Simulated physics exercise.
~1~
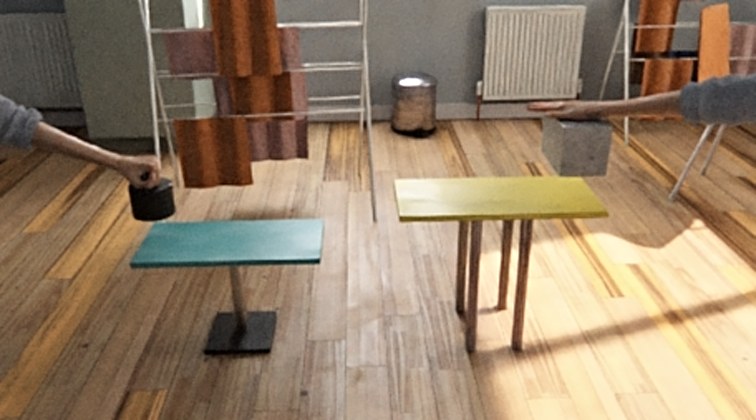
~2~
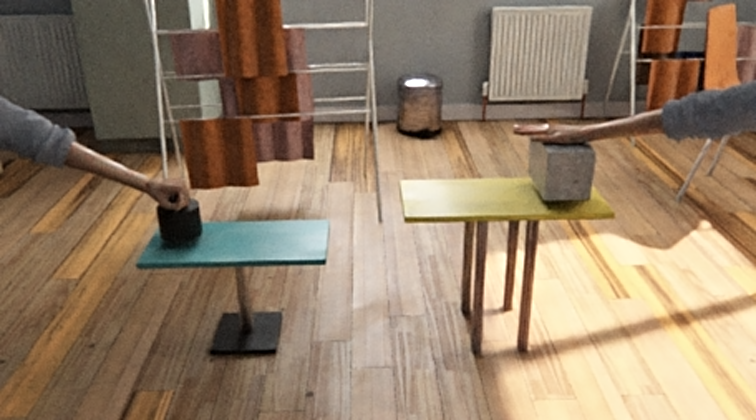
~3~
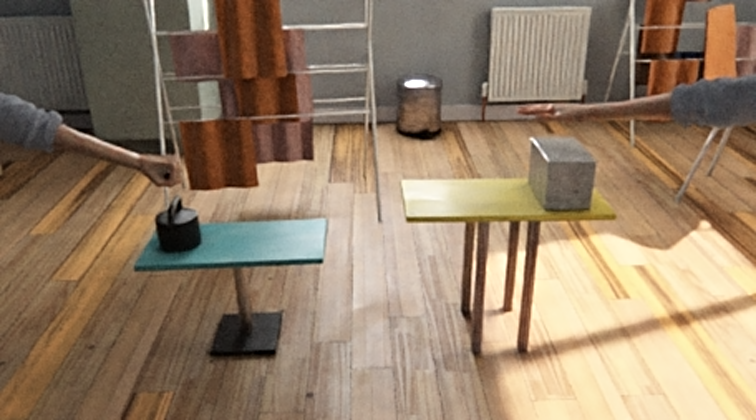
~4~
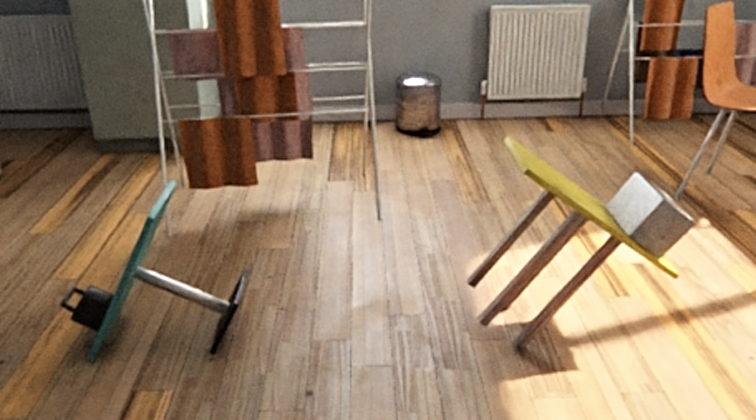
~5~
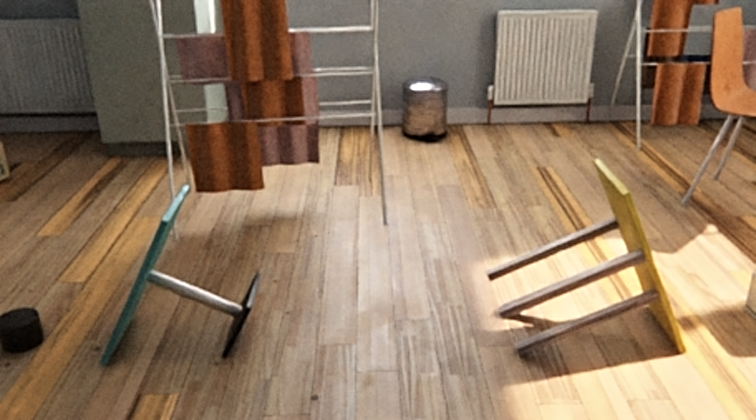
Both small tables toppled over after two hands set a dark, round object on the left end of the turquoise one and a grey block on the right end of the yellow one, then let go. They ended on their sides, their loads on the floor.
